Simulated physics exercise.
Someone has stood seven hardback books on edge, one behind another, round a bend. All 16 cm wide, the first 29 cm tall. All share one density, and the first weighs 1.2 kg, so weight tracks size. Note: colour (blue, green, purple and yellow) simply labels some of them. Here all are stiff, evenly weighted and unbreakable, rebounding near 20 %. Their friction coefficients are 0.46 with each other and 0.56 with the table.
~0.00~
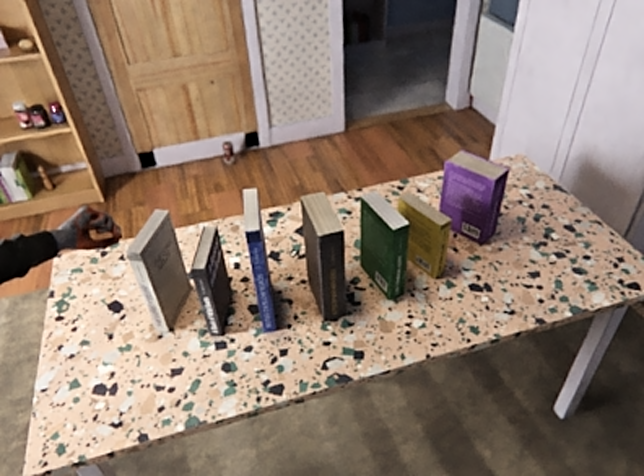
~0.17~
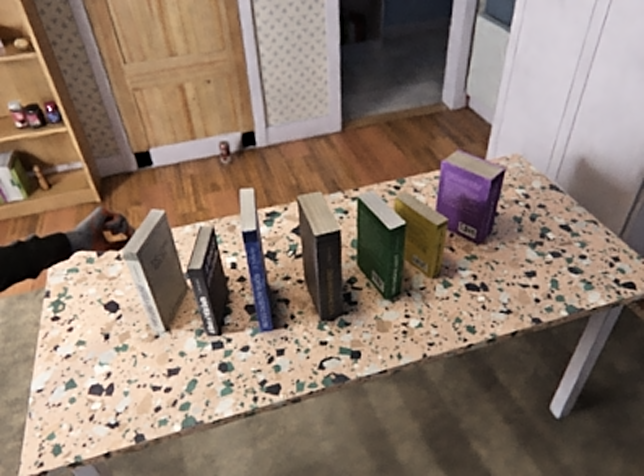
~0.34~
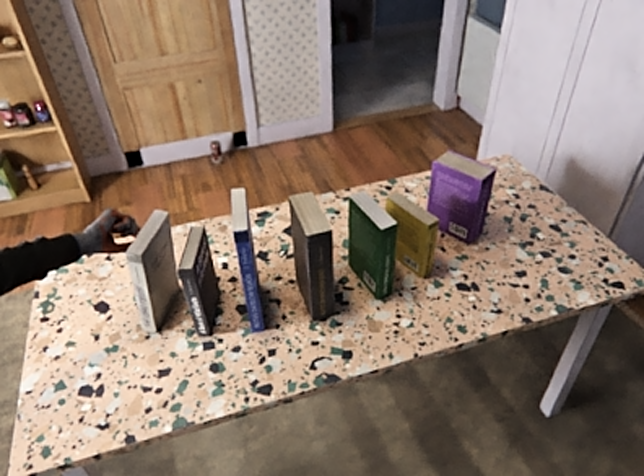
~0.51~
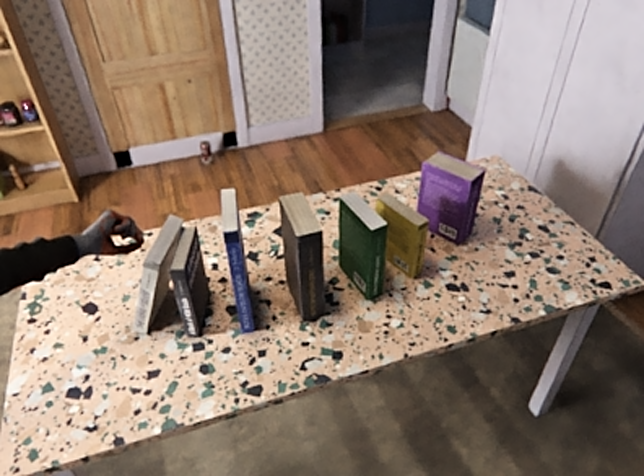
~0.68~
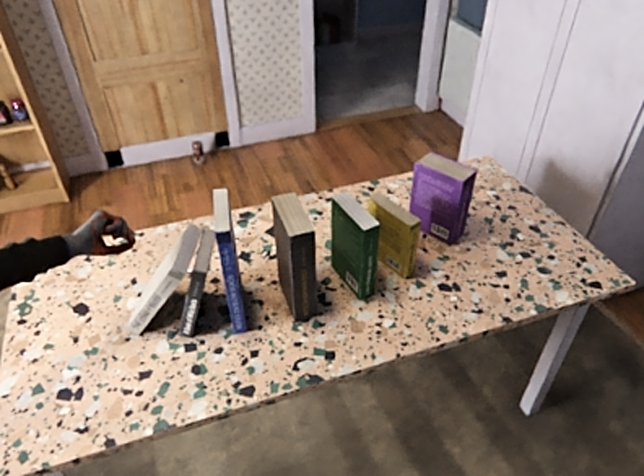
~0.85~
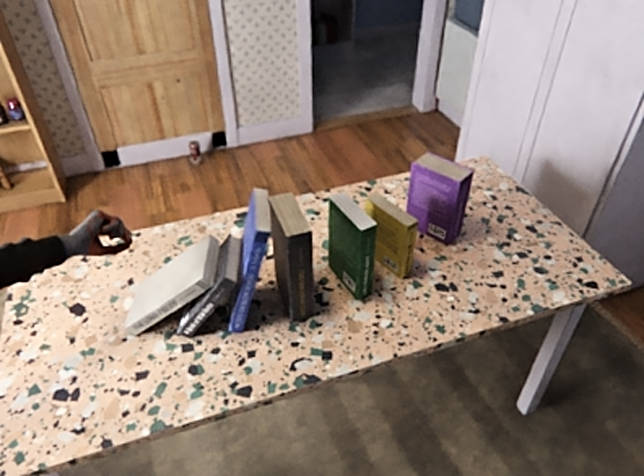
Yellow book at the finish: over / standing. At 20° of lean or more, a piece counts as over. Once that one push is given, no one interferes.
Over.
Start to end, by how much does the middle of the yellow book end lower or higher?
Its middle ends around 10 cm lower.
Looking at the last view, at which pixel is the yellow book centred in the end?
Look around pixel (413, 246) in the last frame.
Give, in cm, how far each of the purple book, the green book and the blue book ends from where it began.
I'd estimate purple at 0 cm, green at 20 cm and blue at 20 cm.
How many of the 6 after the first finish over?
The count is 5.
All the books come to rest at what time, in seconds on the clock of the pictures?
Close to 2.5 s.
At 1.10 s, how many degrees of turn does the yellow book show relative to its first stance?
About 0°.
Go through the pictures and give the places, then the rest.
In the first picture (each place is the centre of the face we see best; the camera pans a little), finger (112, 234) 7 cm from the first book; yellow book (416, 239); blue book (262, 286); purple book (464, 204); the others all in place.
In the second picture, finger (127, 236) 23 mm from the first book; yellow book (413, 238).
In the third picture, finger (136, 238) pushing; yellow book (404, 238); the others all in place.
In the fourth picture, finger (135, 239) stopped; yellow book (394, 239); the others all in place.
In the fifth picture, finger (127, 239) stopped; yellow book (387, 239); steepest lean 18°, the book at (192, 306); one has shifted.
In the sixth picture, finger (123, 240) stopped; yellow book (384, 239); blue book (248, 286) tilted 17°; purple book (430, 205); steepest lean 37°, the book at (206, 310); 1 of the 6 other books over, 2 disturbed in all.
By 1.10 s, 3 of the 6 other books over; yellow book unmoved; blue book tilted 39°.
By 1.30 s, 5 of the 6 other books over; yellow book tilted 46°; blue book tilted 65°.
When it is over (2.5 s), 5 of the 6 other books over; yellow book lying flat; green book tilted 72°; blue book tilted 71°. One left standing. In pixels of the last frame, middles, yellow book near (413, 246), green book near (392, 245).
